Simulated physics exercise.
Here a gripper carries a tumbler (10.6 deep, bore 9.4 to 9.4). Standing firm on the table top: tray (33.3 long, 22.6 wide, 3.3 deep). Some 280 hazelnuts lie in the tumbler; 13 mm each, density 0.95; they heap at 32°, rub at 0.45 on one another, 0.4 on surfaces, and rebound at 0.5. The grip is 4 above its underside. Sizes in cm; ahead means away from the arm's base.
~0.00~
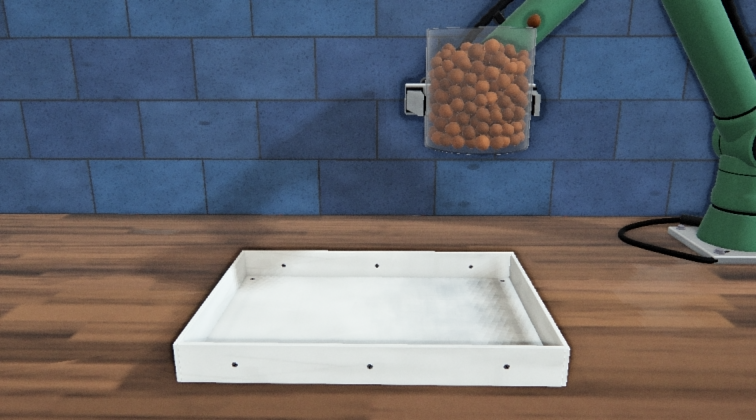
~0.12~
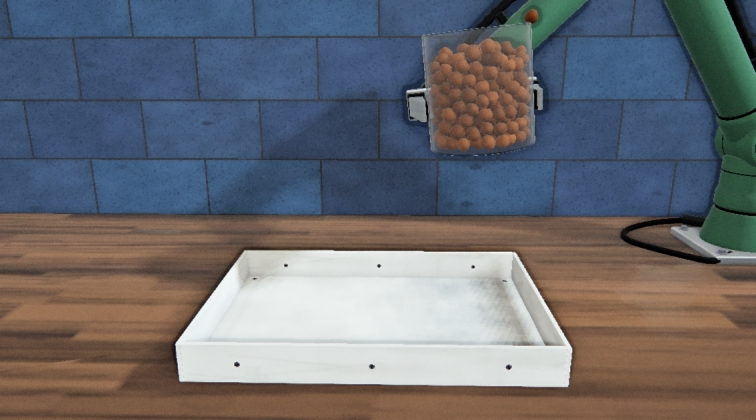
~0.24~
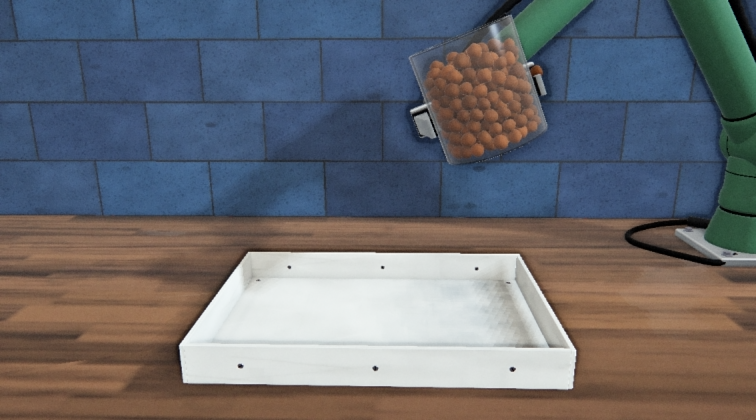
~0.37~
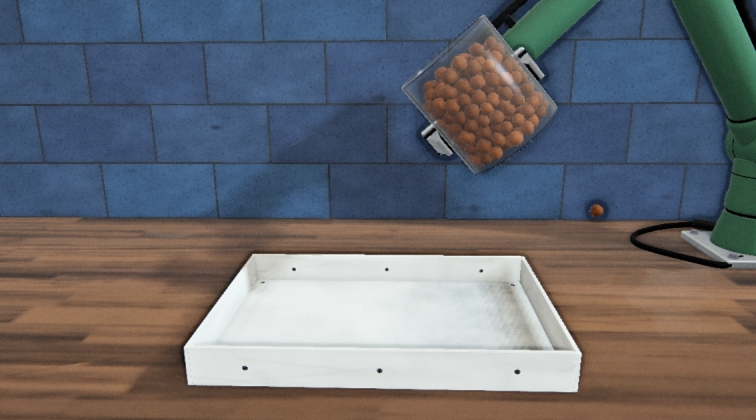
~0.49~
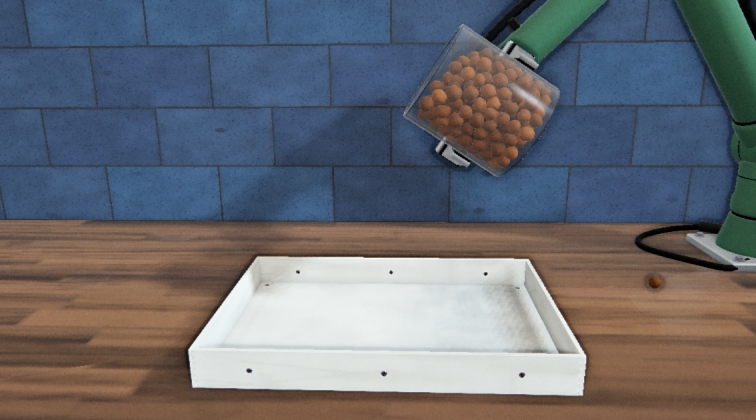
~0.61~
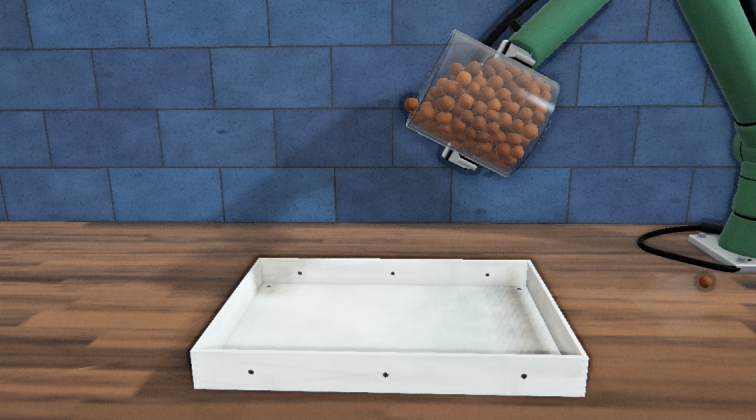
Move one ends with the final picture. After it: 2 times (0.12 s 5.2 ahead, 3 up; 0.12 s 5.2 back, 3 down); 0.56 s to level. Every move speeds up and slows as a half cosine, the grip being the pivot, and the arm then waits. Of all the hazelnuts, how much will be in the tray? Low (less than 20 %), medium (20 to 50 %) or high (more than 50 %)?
Answer: High; more than 50 % of the hazelnuts finish in the tray.
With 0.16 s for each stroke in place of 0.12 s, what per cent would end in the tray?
It would be near 40 per cent.
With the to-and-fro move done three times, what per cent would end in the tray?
Then about 70 per cent.
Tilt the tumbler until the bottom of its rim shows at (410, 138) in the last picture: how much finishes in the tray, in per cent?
About 80 per cent.
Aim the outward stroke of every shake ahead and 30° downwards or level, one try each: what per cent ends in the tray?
About 20 and 40 per cent.
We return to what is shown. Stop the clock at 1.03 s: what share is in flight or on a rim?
About 5 per cent.
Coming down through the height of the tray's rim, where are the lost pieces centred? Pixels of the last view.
Near (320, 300).
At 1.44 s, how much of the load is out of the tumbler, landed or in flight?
About 70 per cent by then.
After 1.03 s, tilted 63° forward, highest piece 29 above the table; 137 in the tumbler, 128 in the tray, 2 on the table or floor, 15 in flight or on a rim.
After 1.44 s, tilted 19° forward, highest piece 26 above the table; 179 in the tray, 84 in the tumbler, 19 on the table or floor.
After 1.85 s, level, highest piece 25 above the table; 179 in the tray, 84 in the tumbler, 19 on the table or floor.
After 2.90 s, level, highest piece 25 above the table; 179 in the tray, 84 in the tumbler, 19 on the table or floor.
At rest, 179 in the tray, 84 in the tumbler, 19 on the table or floor. That is 63 % in the tray.
